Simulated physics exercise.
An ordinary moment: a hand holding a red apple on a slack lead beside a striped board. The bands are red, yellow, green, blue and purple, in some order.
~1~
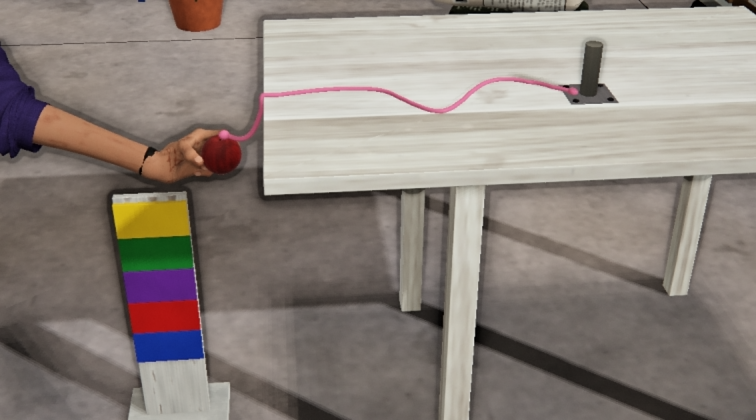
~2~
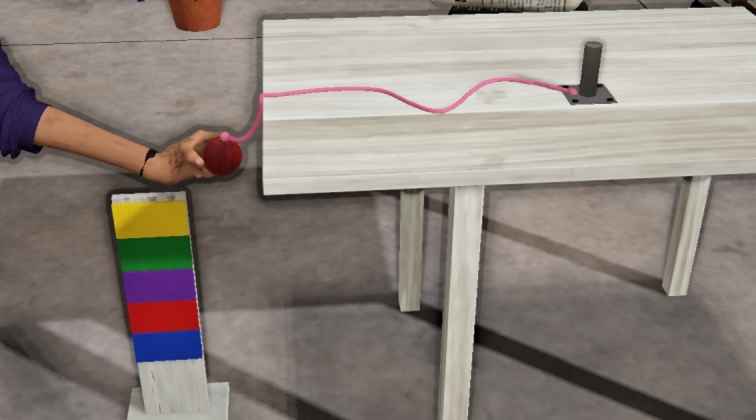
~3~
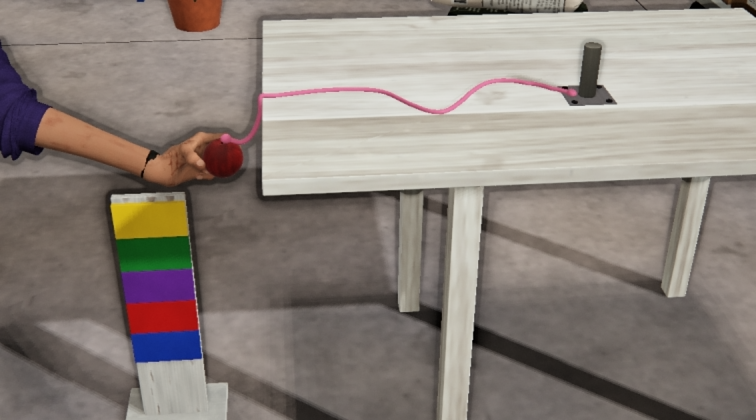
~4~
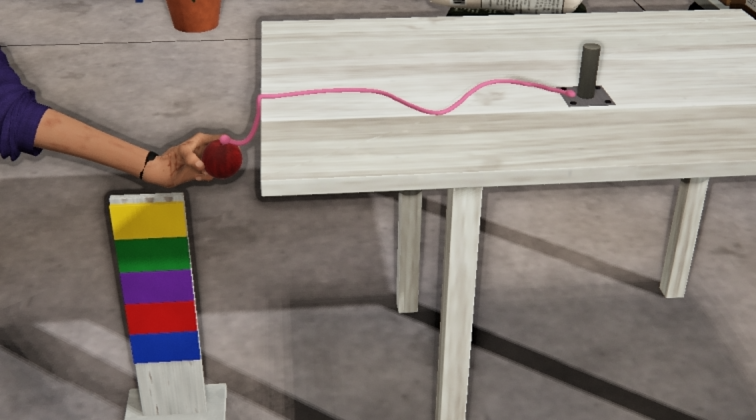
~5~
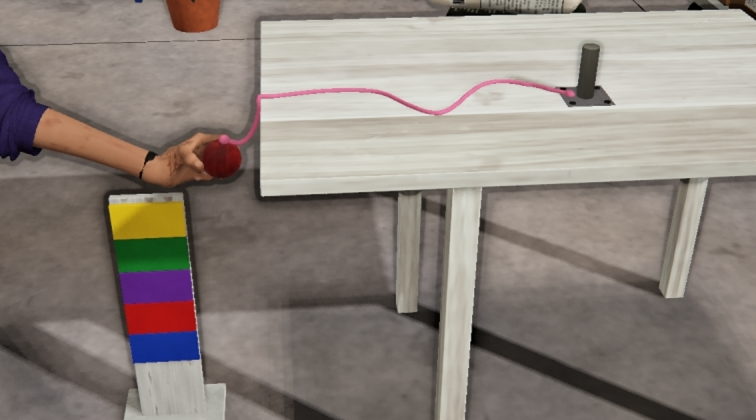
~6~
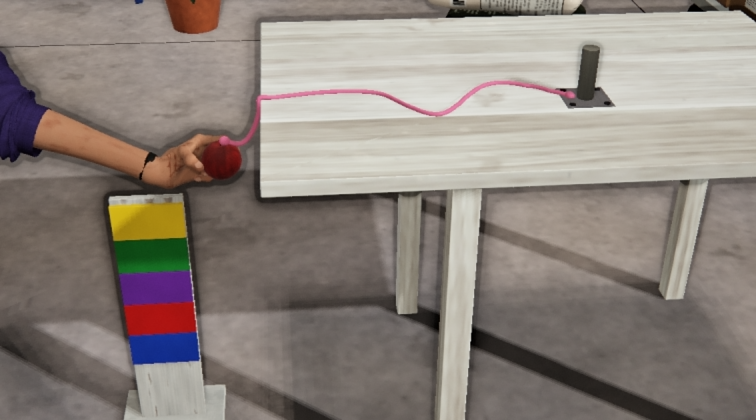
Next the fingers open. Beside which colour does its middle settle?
Its centre hangs level with the green band.
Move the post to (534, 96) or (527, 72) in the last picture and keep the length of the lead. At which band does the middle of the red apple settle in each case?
One after the other, purple; purple.
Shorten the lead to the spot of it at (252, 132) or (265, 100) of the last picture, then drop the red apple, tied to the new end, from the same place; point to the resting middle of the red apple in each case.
Near (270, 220) and (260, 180).
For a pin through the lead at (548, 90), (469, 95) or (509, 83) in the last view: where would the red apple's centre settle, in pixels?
Near (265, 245), (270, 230) and (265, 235).
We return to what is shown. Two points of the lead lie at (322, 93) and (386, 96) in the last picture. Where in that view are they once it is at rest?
They go to (260, 119) and to (319, 104).
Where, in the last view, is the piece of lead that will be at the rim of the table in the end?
The one at (329, 92).
Soon after, apple near (291, 246); level with green.
Then, apple near (260, 251); level with green.
At rest, apple near (264, 252); level with green. Its middle rests at the green band.
